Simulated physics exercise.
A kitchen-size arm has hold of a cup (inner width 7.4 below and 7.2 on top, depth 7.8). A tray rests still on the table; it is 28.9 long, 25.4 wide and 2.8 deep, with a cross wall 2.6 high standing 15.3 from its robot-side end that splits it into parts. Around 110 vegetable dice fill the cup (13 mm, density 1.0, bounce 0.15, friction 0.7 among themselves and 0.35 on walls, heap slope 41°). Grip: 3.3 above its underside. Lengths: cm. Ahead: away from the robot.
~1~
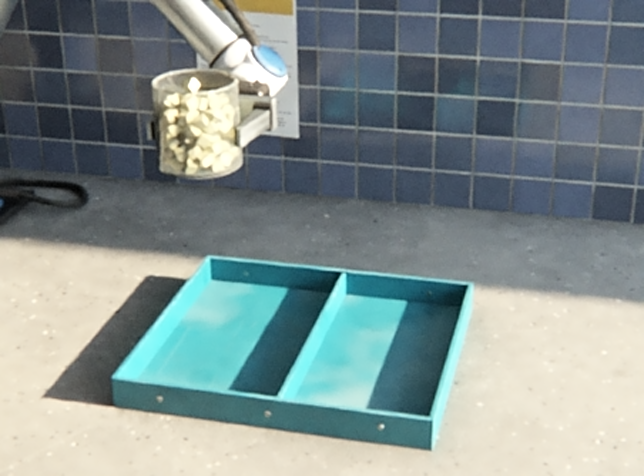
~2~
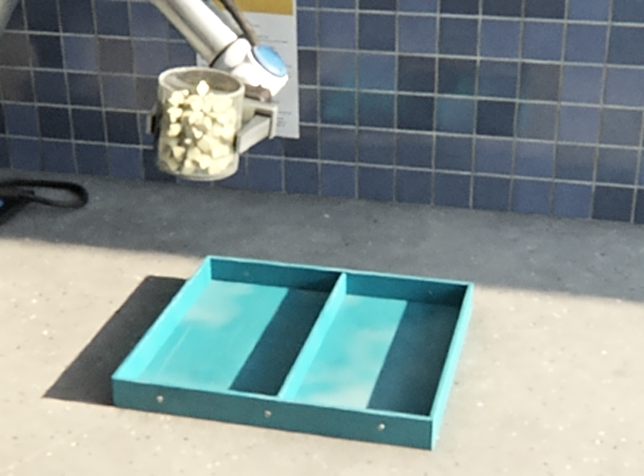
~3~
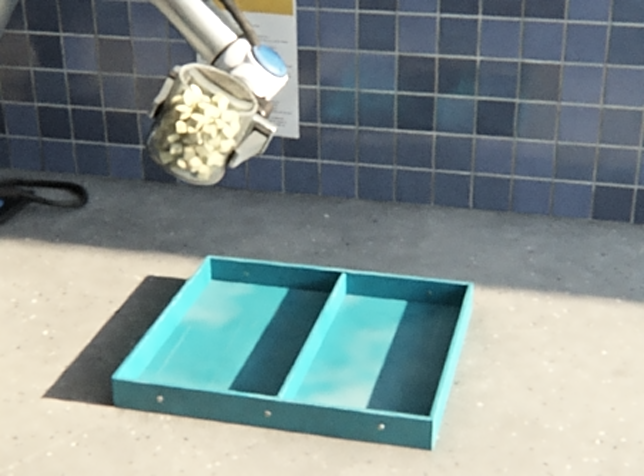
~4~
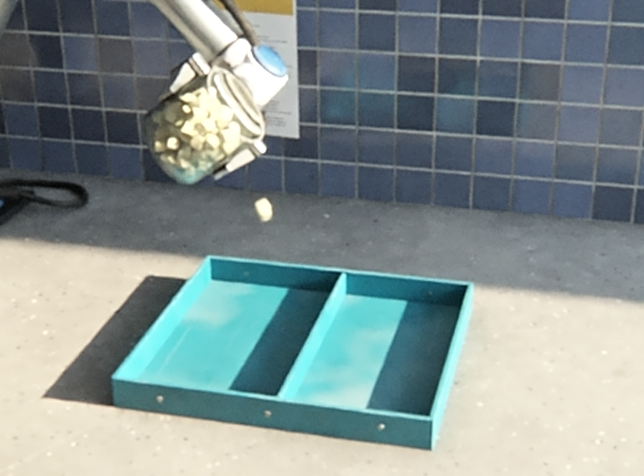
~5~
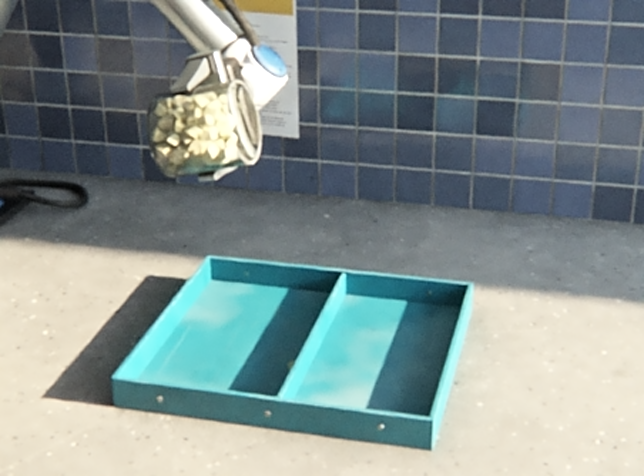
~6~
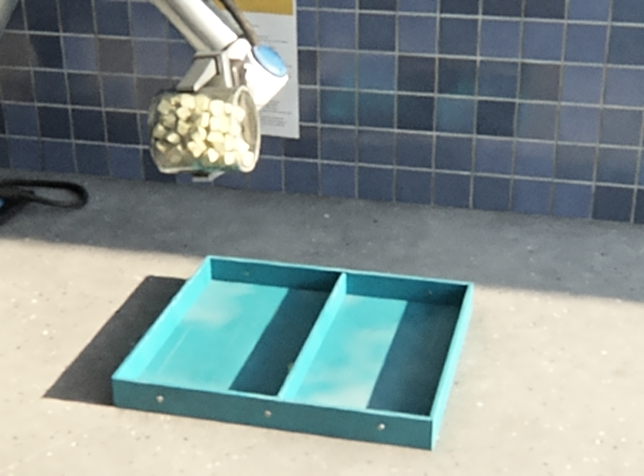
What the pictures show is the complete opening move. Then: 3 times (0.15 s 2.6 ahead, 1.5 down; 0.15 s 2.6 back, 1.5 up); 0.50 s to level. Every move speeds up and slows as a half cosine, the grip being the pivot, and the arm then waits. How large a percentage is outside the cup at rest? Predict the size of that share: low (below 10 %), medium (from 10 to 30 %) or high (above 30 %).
Predicted share: Medium.
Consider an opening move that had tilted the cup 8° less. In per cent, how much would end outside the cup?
Roughly 10 in a hundred.
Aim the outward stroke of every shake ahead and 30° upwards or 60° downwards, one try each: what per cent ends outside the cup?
It comes to around 35 per cent on the first try and around 5 per cent on the second.
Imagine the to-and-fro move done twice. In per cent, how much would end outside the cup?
Roughly 10 percent.
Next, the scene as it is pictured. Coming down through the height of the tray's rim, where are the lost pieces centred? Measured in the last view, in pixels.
(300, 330).
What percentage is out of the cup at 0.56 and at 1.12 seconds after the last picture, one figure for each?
I'd put it near 10 percent first and near 15 percent later.
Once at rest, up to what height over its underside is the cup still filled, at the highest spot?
Roughly 7.0 centimetres.
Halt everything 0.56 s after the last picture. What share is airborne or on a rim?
1 %.
Then, 0.56 s on, tilted 84° forward, highest piece 25 above the table; 95 in the cup, 5 in the robot-side part, 5 in the far-side part, 1 in flight or on a rim.
Then, 1.12 s on, tilted 50° forward, highest piece 24 above the table; 90 in the cup, 10 in the robot-side part, 6 in the far-side part.
Then, 1.60 s on, level, highest piece 27 above the table; 90 in the cup, 10 in the robot-side part, 6 in the far-side part.
Then, 2.65 s on, level, highest piece 27 above the table; 90 in the cup, 10 in the robot-side part, 6 in the far-side part.
In the end, 90 in the cup, 10 in the robot-side part, 6 in the far-side part. That is 15 % outside the cup.
